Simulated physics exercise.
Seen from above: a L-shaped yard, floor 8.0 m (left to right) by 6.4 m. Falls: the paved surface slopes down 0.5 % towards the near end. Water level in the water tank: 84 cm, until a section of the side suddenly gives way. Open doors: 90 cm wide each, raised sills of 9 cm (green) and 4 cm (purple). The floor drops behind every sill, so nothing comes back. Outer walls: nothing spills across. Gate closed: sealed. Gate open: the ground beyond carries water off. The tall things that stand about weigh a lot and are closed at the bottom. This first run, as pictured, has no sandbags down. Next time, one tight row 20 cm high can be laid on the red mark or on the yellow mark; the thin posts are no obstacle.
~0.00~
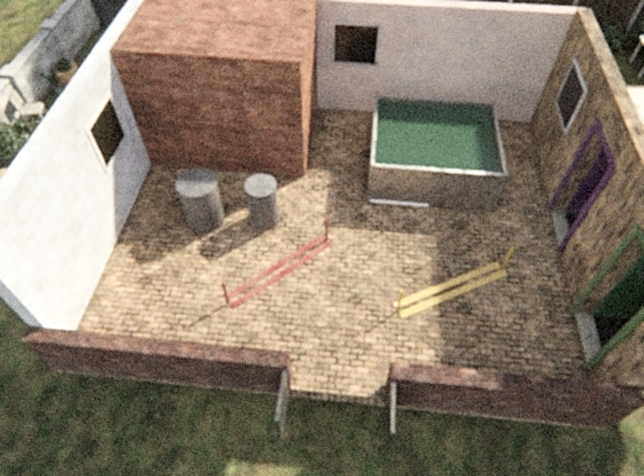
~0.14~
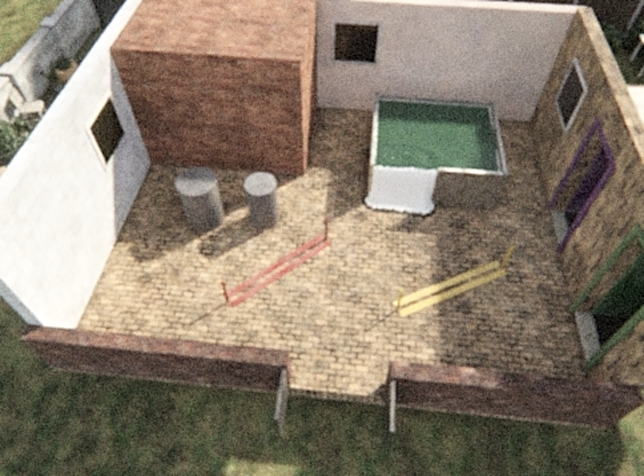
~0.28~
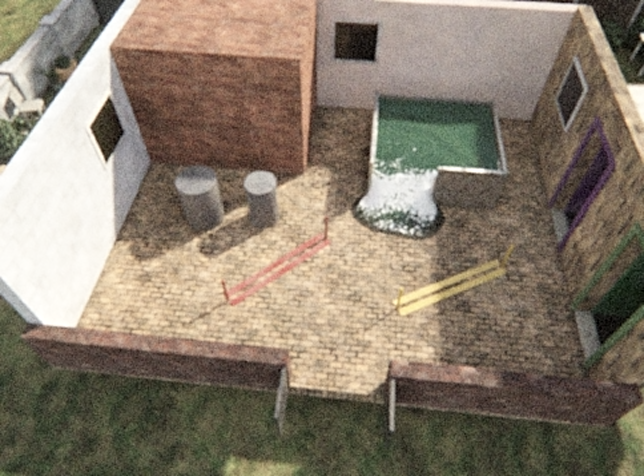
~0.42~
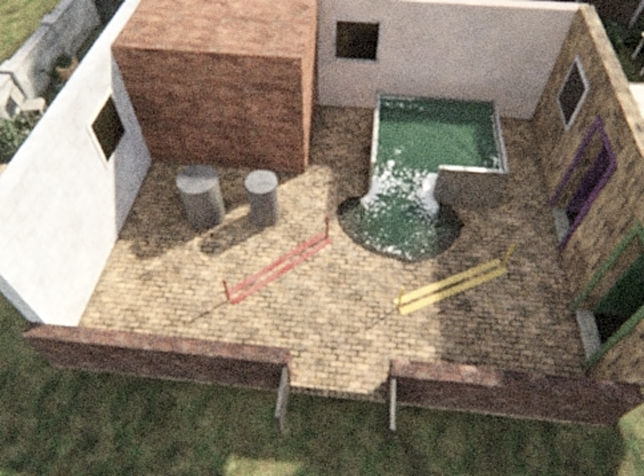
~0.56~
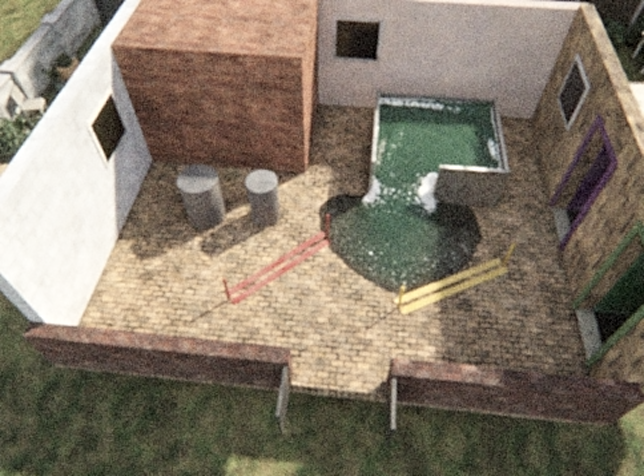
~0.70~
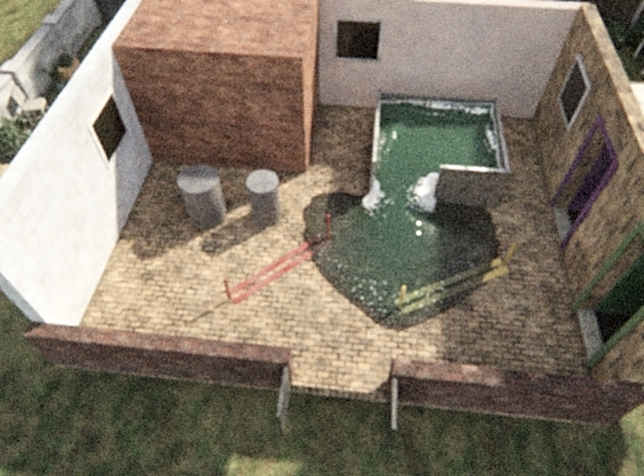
In the video, seen from above, green water sits in a tank in a walled, paved yard, then pours out through a gap in its near side and spreads across the paving, around the red and yellow benches.
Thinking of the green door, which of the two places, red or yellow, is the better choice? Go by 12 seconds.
The better choice is yellow.
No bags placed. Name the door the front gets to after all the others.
Purple.
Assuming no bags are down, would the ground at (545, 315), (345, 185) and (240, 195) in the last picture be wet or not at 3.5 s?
One by one, I'd say swamped, spared and spared.
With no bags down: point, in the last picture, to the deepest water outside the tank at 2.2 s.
(593, 400) or thereabouts.
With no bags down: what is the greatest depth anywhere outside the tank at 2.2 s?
Up to about 42 centimetres.
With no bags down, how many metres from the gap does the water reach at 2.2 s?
5.8 m.
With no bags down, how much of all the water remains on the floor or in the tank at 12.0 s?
Roughly 64 percent of it is still there.
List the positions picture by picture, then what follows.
The first picture shows still water, 84 cm deep, in the water tank at (436, 136).
In the second picture, water pours out at (402, 190) and has run 0.7 m, to (365, 200); typically 10 cm deep outside, 84 cm at the water tank's back.
In the third picture, water pours out at (401, 190) and has run 1.0 m, to (428, 233); typically 13 cm deep outside, 84 cm at the water tank's back.
In the fourth picture, water pours out at (402, 189) and has run 1.5 m, to (409, 260); typically 10 cm deep outside, 83 cm at the water tank's back.
In the fifth picture, water pours out at (403, 189) and has run 2.1 m, to (413, 289); typically 7 cm deep outside, 76 cm at the water tank's back.
In the sixth picture, the front is at (392, 325), 2.8 m from the gap at (403, 188); 6.8 m2 of floor is under water; 70 cm left at the back of the water tank.
After 1.4 s water covers 40 % of the floor and is deepest (48 cm) near (389, 199) in the run without bags; in at the green door, 0 L with no bags, 0 L with the row on red, 0 L on yellow.
After 2.2 s water covers 50 % of the floor and is deepest (42 cm) near (593, 400) in the run without bags; in at the green door, 0 L with no bags, 0 L with the row on red, 0 L on yellow.
After 3.5 s water covers 55 % of the floor and is deepest (28 cm) near (81, 346) in the run without bags; in at the green door, 20 L with no bags, 20 L with the row on red, 0 L on yellow.
After 7.0 s water covers 90 % of the floor and is deepest (14 cm) near (142, 186) in the run without bags; in at the green door, 70 L with no bags, 68 L with the row on red, 1 L on yellow.
After 12.0 s water covers 100 % of the floor and is deepest (10 cm) near (406, 380) in the run without bags; in at the green door, 73 L with no bags, 72 L with the row on red, 2 L on yellow.
